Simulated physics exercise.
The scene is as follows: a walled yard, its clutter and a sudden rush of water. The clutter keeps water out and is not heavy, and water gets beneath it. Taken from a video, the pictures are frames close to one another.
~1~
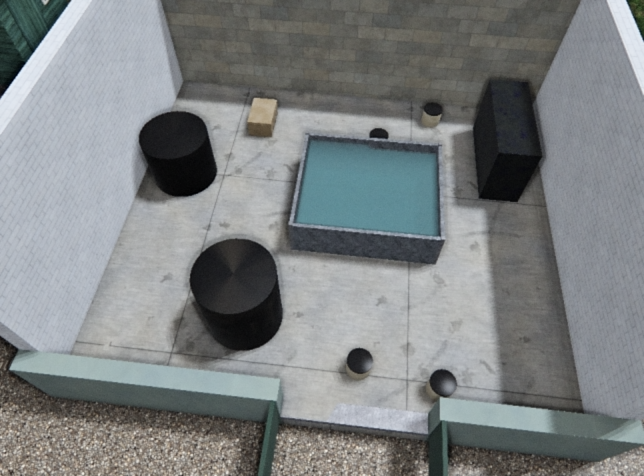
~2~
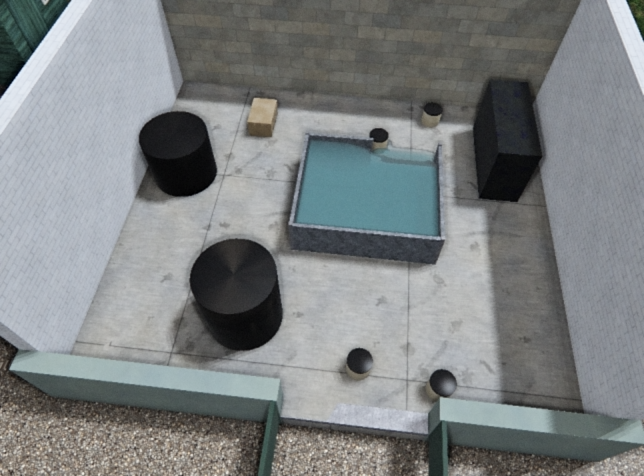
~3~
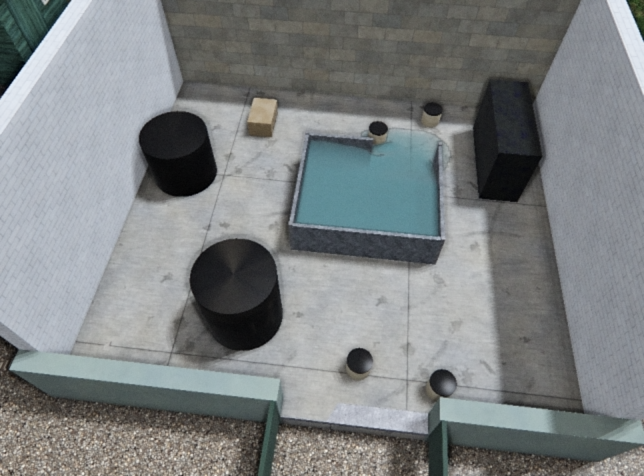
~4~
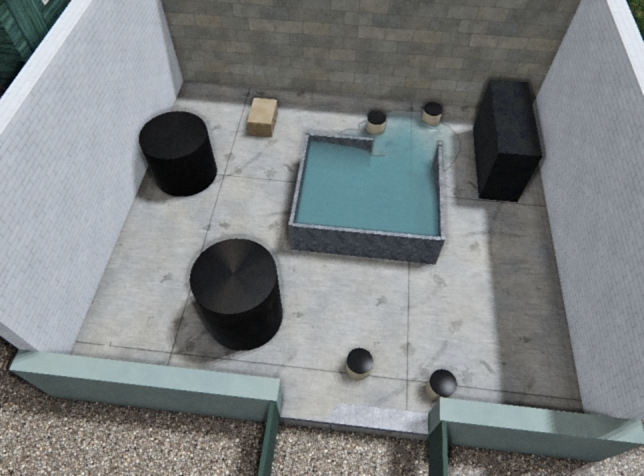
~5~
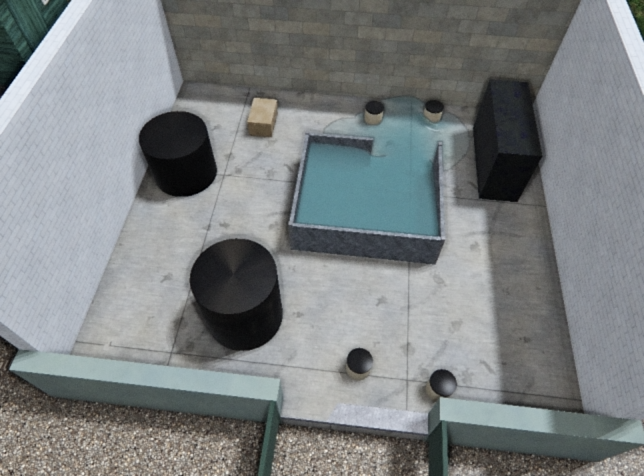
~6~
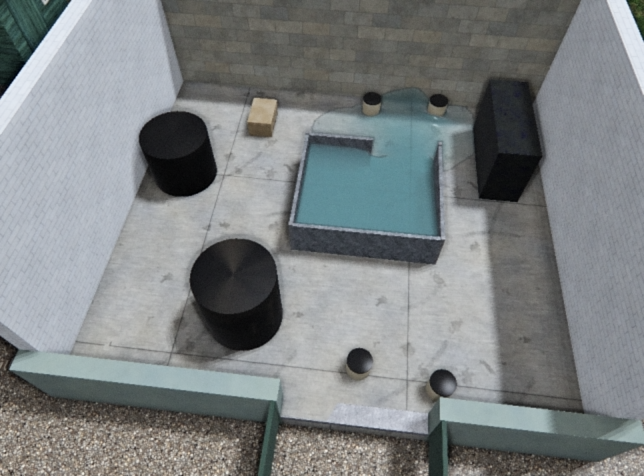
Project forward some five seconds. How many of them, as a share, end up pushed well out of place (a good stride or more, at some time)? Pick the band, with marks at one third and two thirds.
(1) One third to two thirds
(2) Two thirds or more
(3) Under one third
The answer is 1.
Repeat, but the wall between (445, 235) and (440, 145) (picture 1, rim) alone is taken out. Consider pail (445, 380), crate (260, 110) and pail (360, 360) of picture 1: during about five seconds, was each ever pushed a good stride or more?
First over the mark, then below the mark, then over the mark.
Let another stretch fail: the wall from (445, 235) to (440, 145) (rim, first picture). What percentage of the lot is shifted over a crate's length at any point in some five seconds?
It comes to roughly 80 %.
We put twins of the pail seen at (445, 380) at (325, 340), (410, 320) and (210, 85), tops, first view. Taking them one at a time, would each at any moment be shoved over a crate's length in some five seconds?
Item by item: Remains in place, remains in place, goes the distance.
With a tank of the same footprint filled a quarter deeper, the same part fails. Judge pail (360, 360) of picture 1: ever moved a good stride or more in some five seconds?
Regarding the one you named: Never got there.
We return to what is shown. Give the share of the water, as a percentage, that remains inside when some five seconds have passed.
I'd say close to 100 percent.
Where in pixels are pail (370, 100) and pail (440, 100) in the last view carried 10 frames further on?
Estimate: First at (285, 104), second at (526, 133), approximately.
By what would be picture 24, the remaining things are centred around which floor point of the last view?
That averages to about (368, 252) on the floor.
A moment on, 2 of 5 are well off their spots; 1 afloat.
Next, 2 of 5 are well off their spots; 0 afloat.
Later, 2 of 5 are well off their spots; 0 afloat.
In the end, 2 of 5 are well off their spots, and 2 have been at some point; 1 afloat.
